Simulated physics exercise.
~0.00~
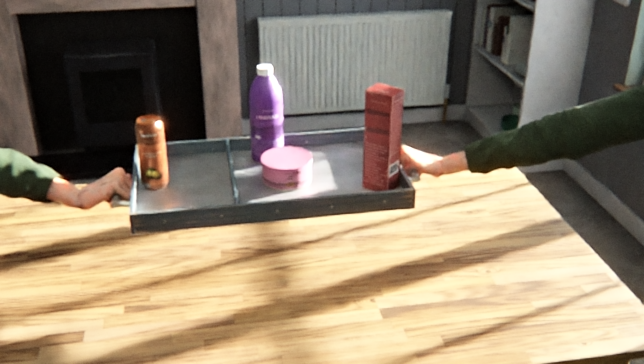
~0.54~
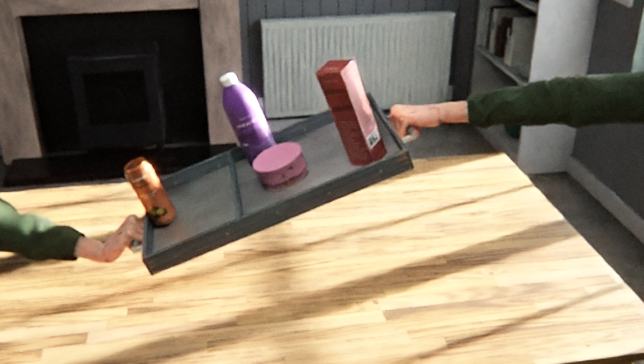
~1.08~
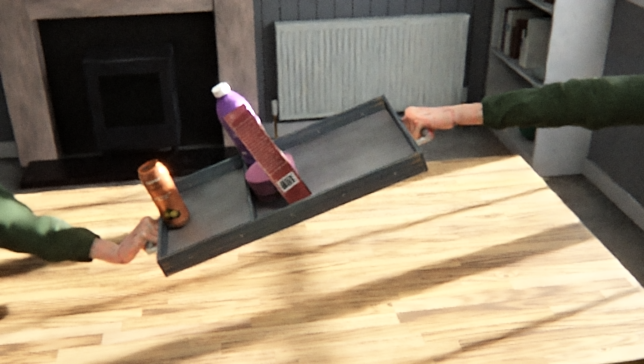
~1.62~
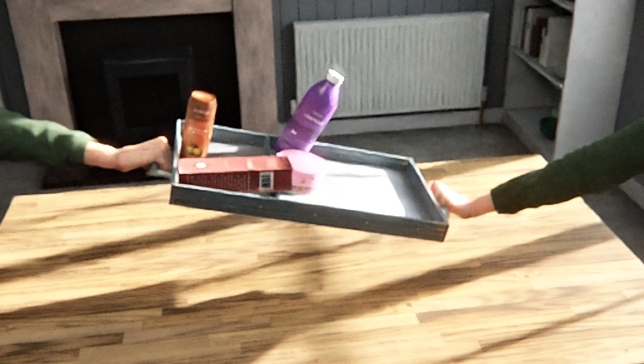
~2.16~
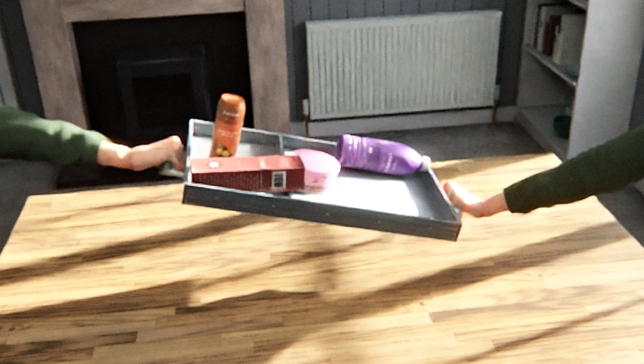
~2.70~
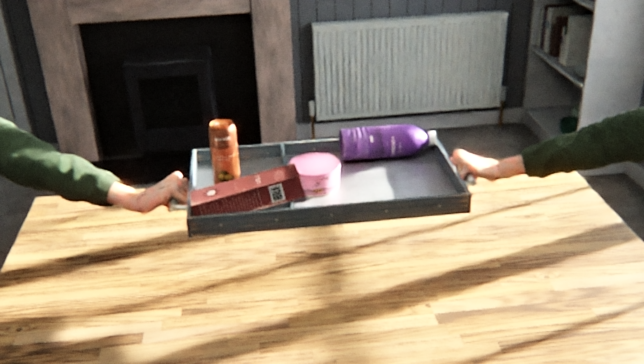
A tray held by two hands above a wooden table tilts down to the left, toppling the red carton, then tilts right, tipping the purple bottle over, before levelling with both lying on it beside the pink tub and the upright orange can.
